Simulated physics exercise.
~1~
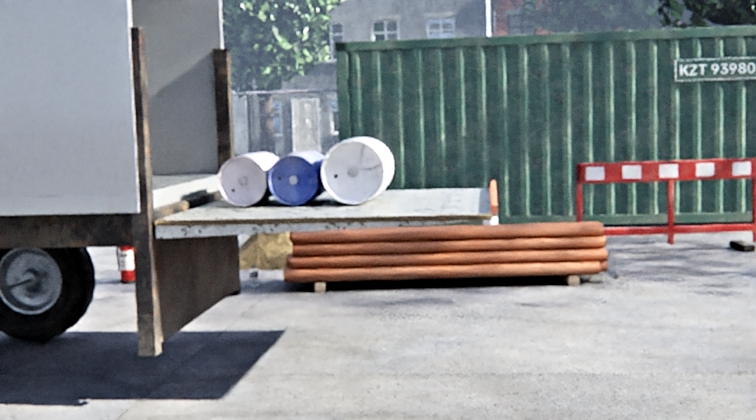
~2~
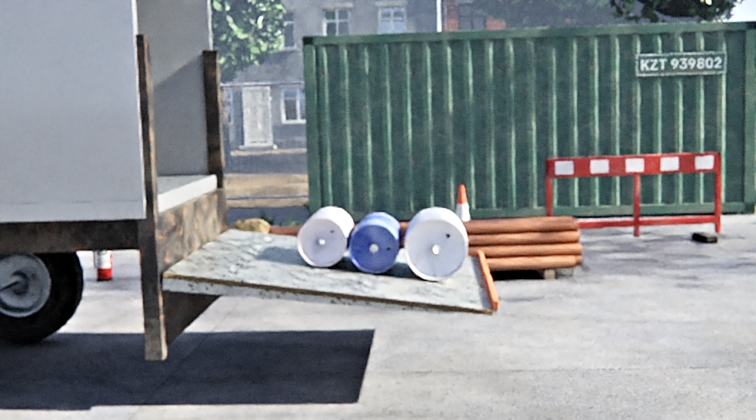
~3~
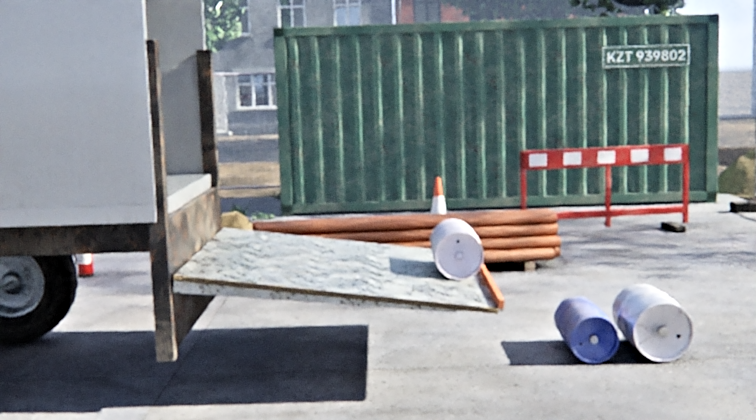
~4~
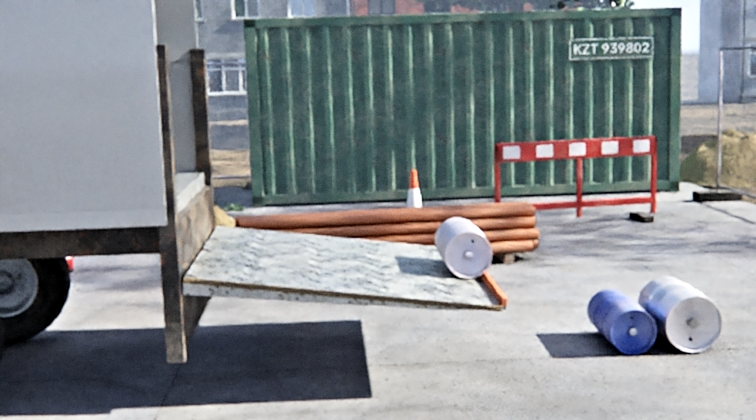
At the start, a blue keg lies between two white ones on the raised, level tail-lift plate of a truck, with a green container and stacked orange-brown poles behind. The plate comes down and tilts toward its outer edge on the right, and the three kegs roll right toward the low orange flap there. The blue keg and a white one go over the flap and off the plate, while the other white keg stays behind at the edge. The view drifts slightly sideways throughout. Finally, the blue and white kegs lie side by side on the ground, a little farther right.
